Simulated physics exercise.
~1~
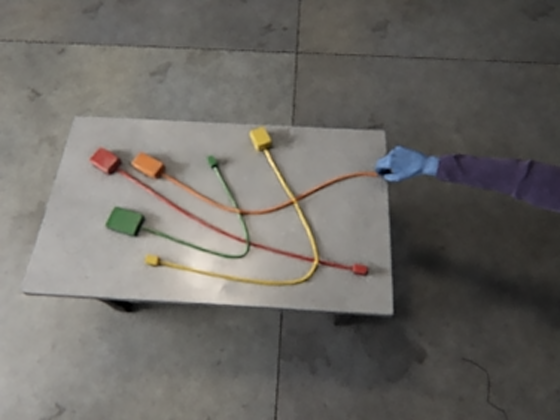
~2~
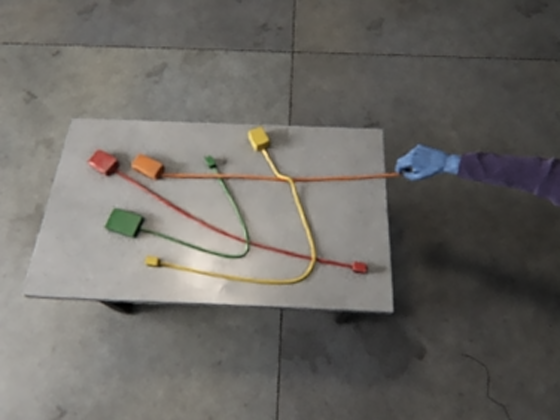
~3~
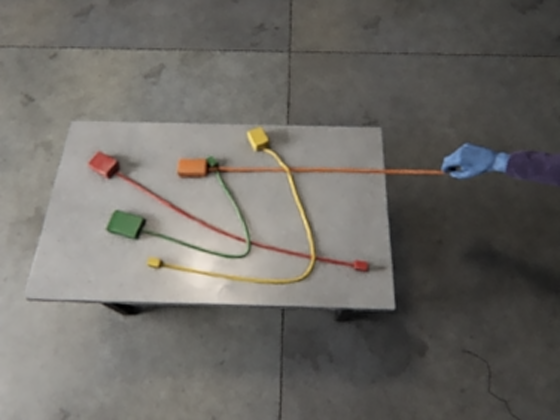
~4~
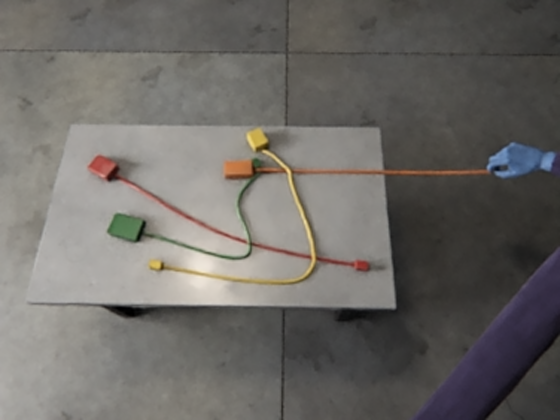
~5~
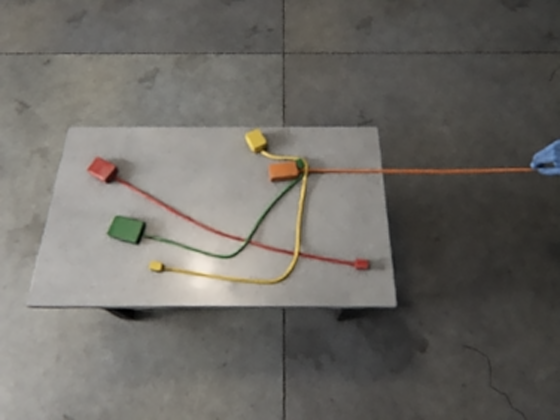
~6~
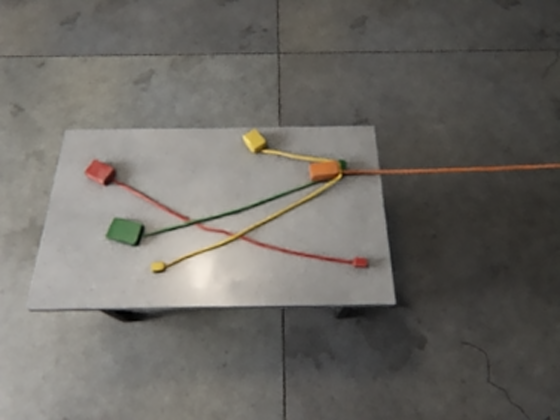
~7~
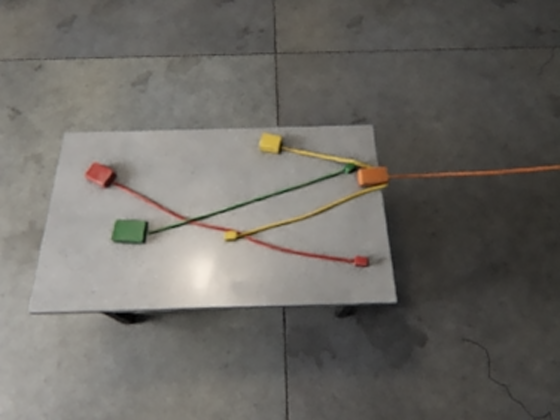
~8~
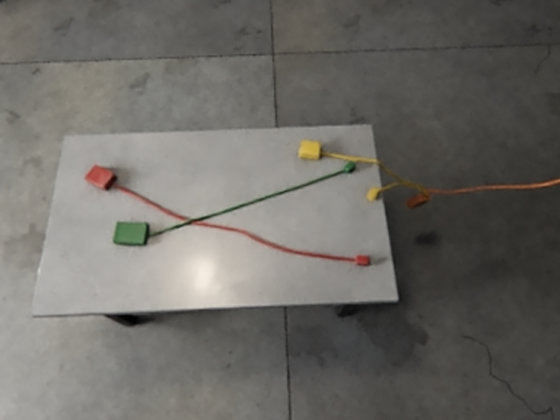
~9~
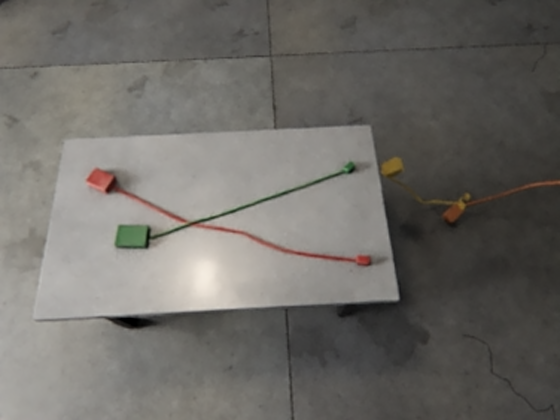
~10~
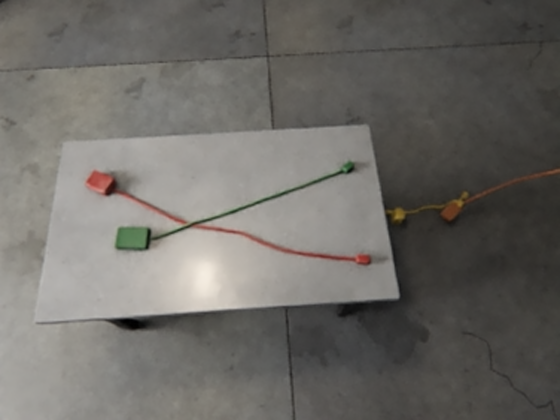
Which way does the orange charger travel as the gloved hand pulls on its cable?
The orange charger moves to the right, sliding across the table and off its edge.
